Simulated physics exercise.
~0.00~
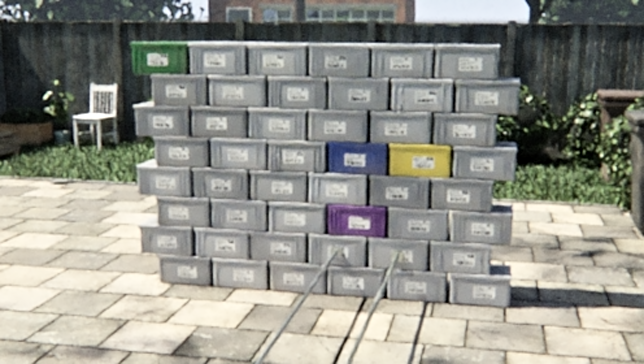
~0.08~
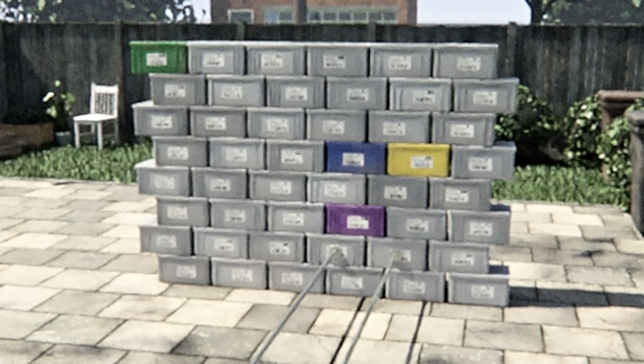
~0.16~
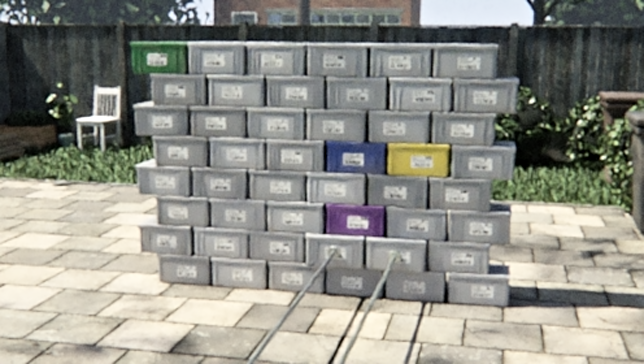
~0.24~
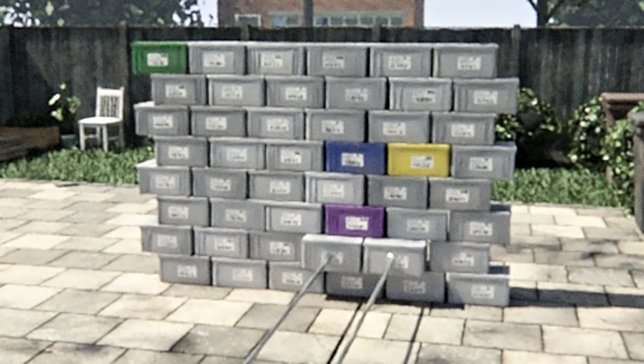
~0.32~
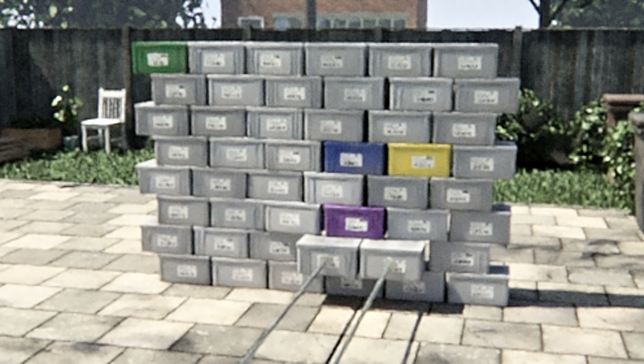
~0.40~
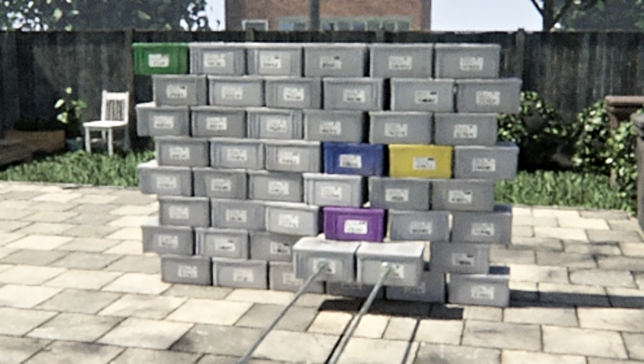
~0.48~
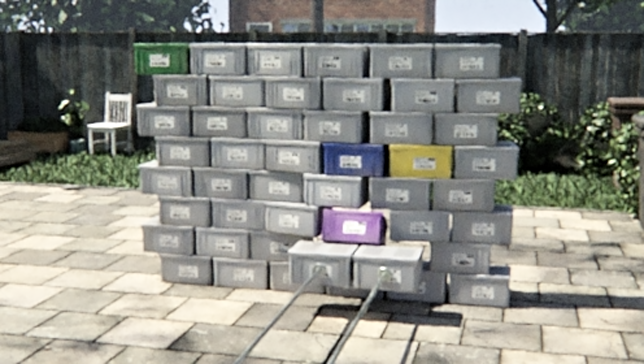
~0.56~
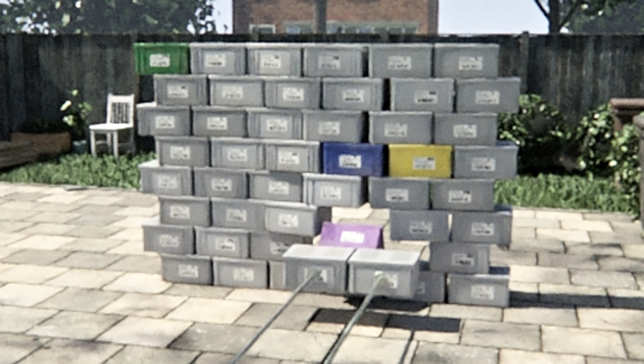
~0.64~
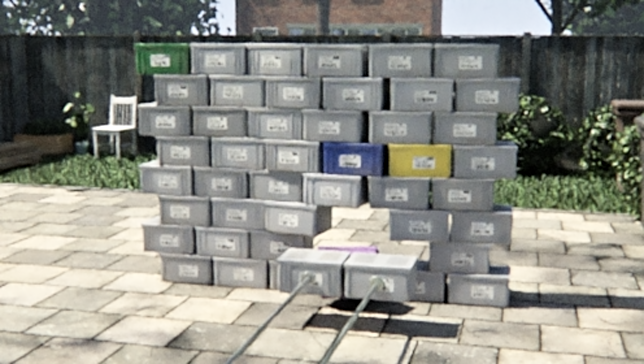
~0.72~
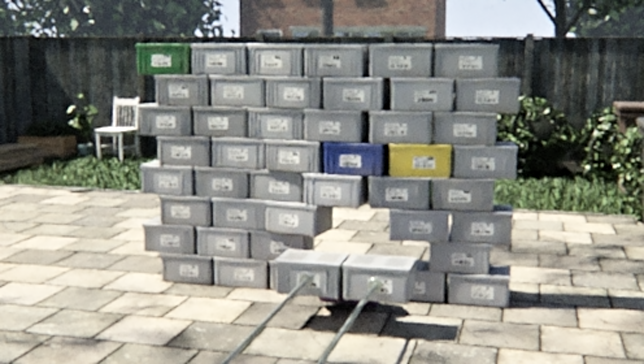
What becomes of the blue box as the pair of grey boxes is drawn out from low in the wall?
The blue box stays up in the wall, still sitting beside the yellow one above the gap.
